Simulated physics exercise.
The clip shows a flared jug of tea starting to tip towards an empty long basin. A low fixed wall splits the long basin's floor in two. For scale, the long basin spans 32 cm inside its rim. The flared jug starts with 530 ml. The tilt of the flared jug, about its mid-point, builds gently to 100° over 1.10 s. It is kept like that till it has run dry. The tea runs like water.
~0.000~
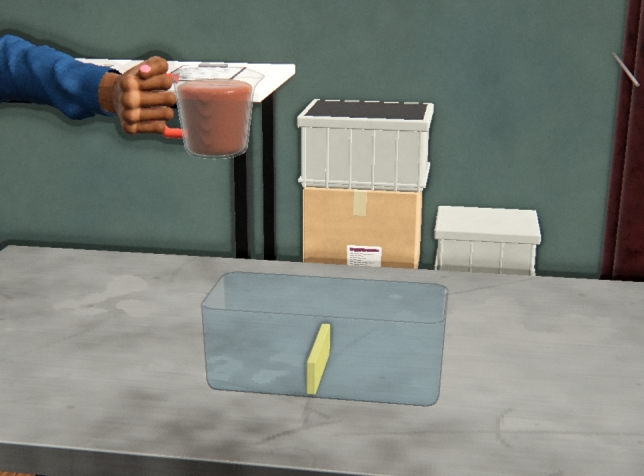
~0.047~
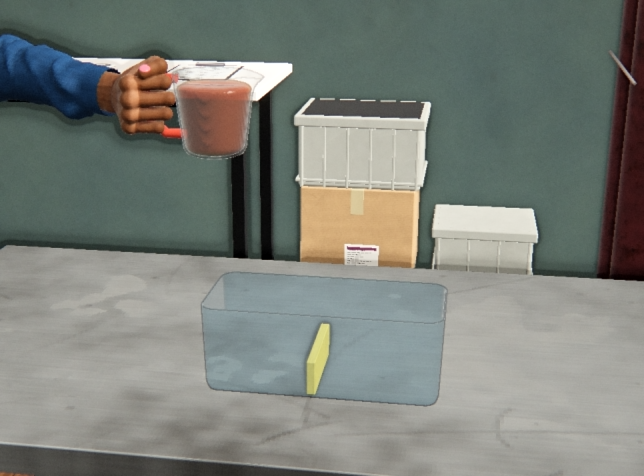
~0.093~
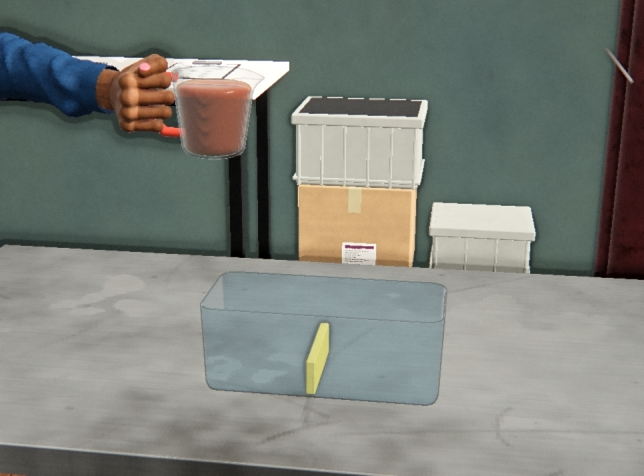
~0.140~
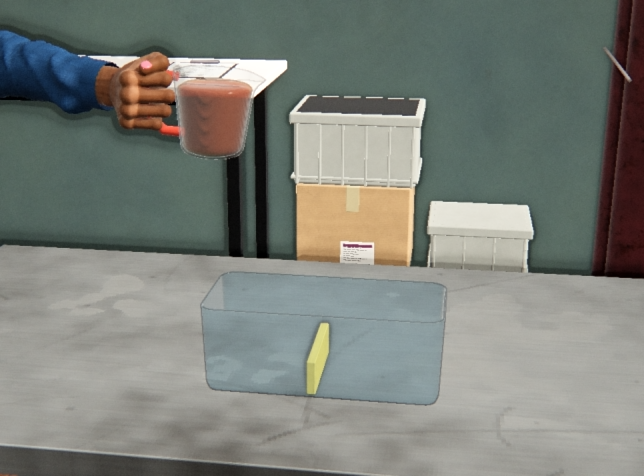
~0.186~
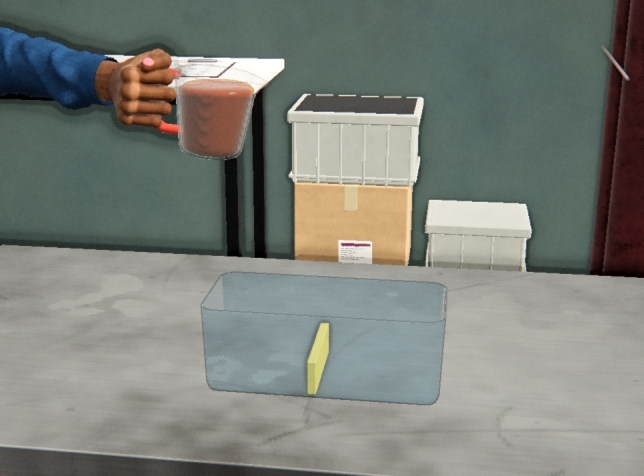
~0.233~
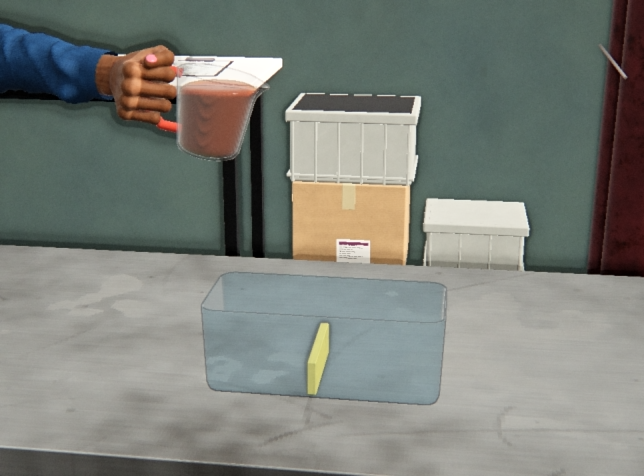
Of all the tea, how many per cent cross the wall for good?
Roughly 78 per cent is past the wall.
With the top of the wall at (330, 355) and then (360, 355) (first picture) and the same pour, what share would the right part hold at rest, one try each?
In turn about 60 and 5 per cent.
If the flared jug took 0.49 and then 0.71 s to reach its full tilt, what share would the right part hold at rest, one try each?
In turn about 80 and 80 per cent.
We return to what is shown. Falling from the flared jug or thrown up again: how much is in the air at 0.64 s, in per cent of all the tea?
About 24 per cent.
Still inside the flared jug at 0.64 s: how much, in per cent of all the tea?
About 74 per cent.
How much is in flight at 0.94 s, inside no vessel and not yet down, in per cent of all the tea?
About 32 per cent.
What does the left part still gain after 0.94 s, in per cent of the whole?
Some 18 per cent.
After 0.64 s the tilt is 63° and 75 per cent is still to pour, 0 is left of the wall and 2 right of it.
After 0.94 s the tilt is 95° and 21 per cent is still to pour, 1 is left of the wall and 45 right of it.
After 1.26 s the tilt is 100° and 1 per cent is still to pour, 14 is left of the wall and 78 right of it.
After 1.60 s the tilt is 100° and 0 per cent is still to pour, 19 is left of the wall and 78 right of it.
In the end 19 per cent lies left of the wall, 78 right of it and 3 outside.
